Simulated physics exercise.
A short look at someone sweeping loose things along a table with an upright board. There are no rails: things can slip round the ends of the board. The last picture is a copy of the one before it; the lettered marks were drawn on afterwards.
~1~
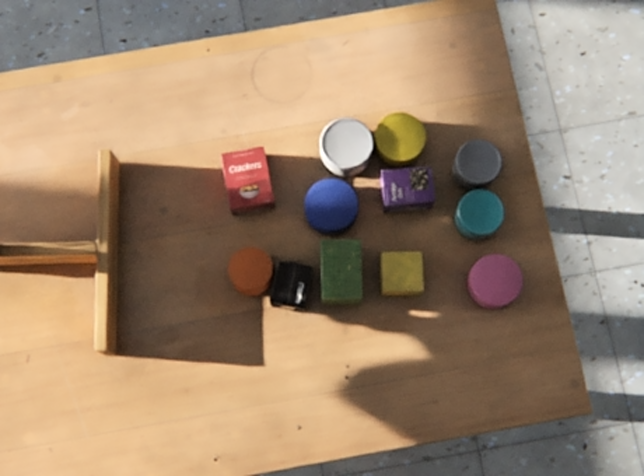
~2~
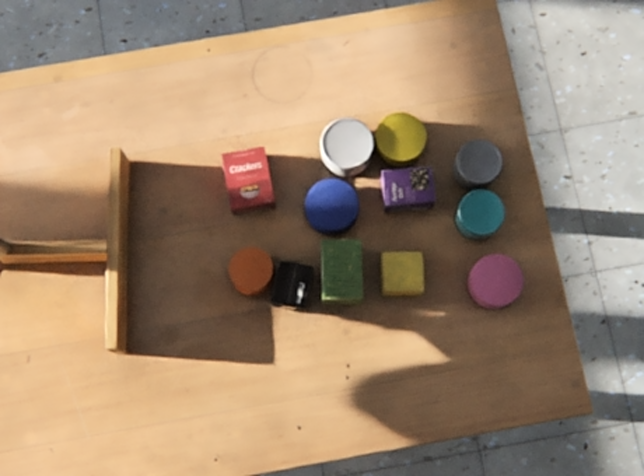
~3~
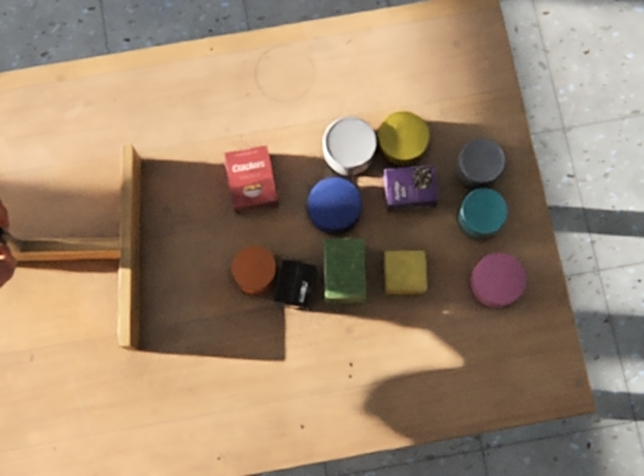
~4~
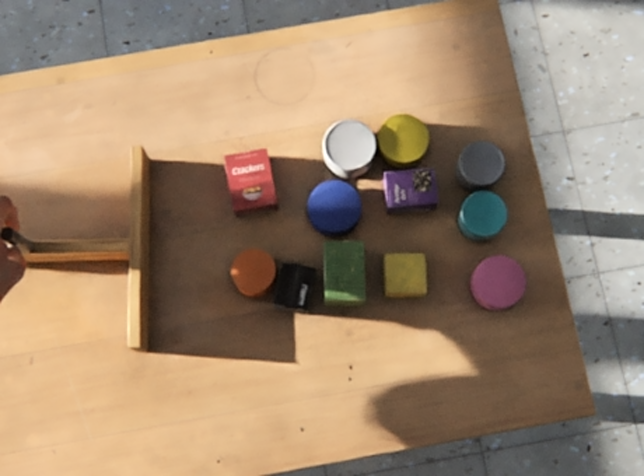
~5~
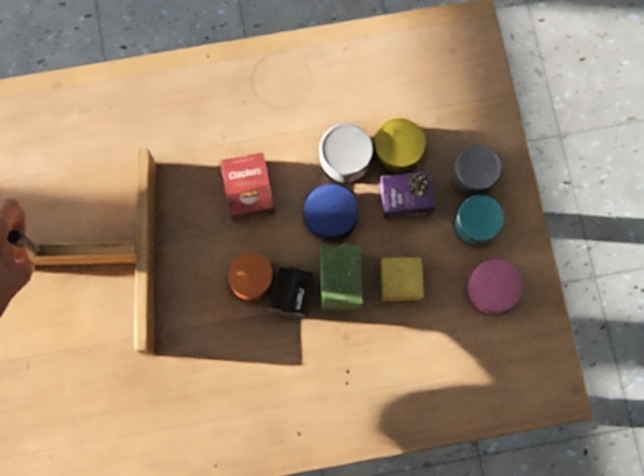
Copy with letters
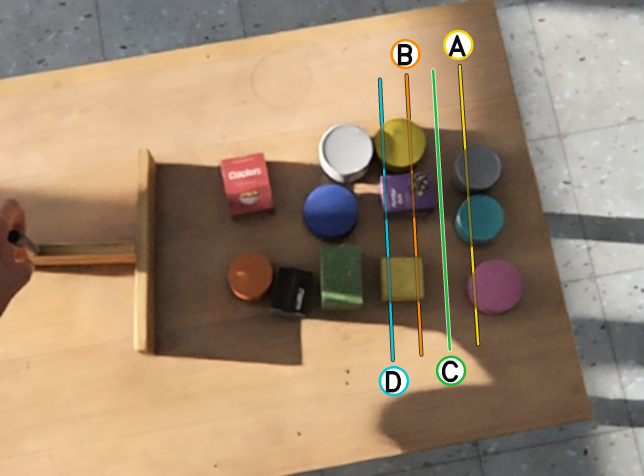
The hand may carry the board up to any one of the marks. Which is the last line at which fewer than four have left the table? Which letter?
At C, and not beyond.
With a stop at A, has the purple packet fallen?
Yes.
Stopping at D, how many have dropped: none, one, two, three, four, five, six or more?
The count is none.
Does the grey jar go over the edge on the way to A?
Yes.
On the copy, A at (469, 201); B at (414, 210); C at (441, 205); D at (386, 215).
On C. First, board (250, 228); black box (311, 297); red packet (280, 184).
Then, board (358, 209); grey jar (497, 163); yellow pot (475, 122).
Finally, board (440, 194); grey jar over the edge; yellow pot over the edge; two fallen.
By contrast, A drops six; B is within the limit but short; D is within the limit but short.
